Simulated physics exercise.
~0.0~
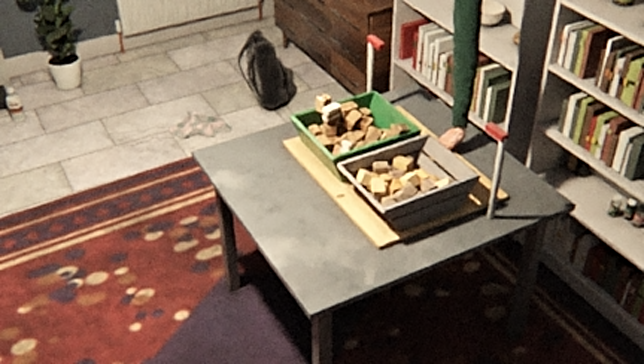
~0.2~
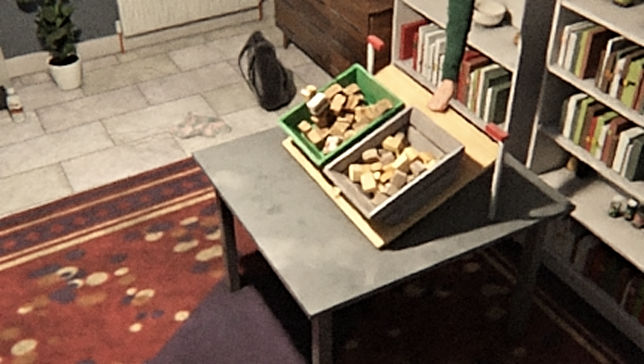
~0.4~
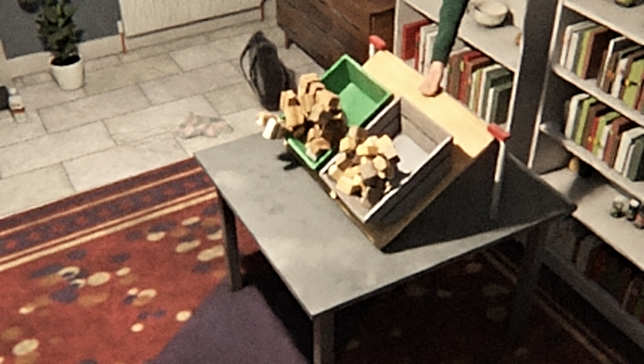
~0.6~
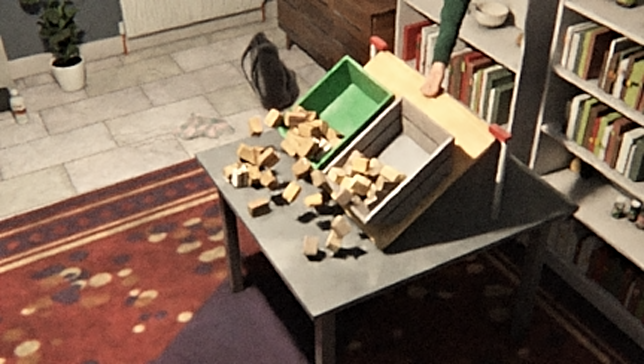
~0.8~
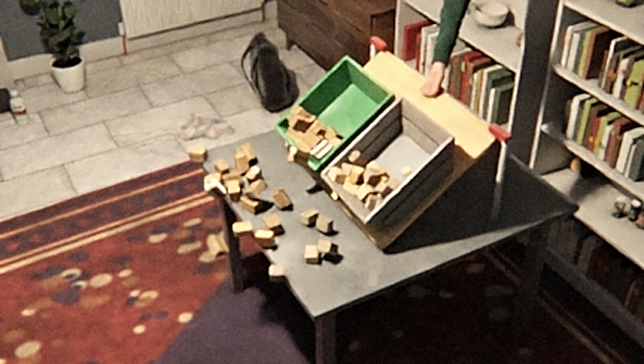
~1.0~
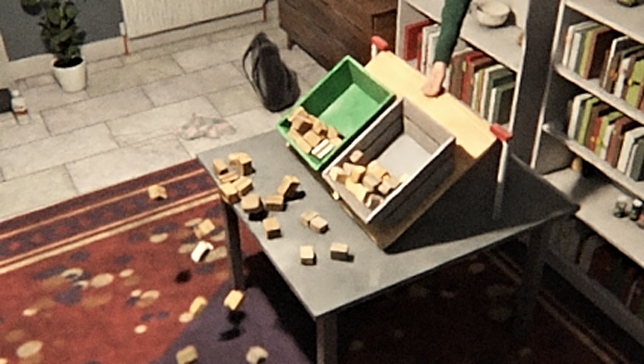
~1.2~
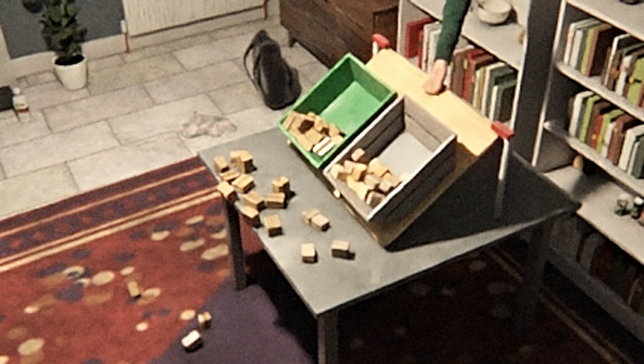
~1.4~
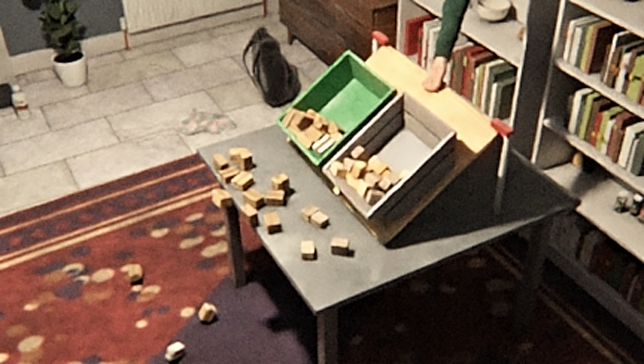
A hand tips up a board with two boxes, spilling some blocks across table and floor.
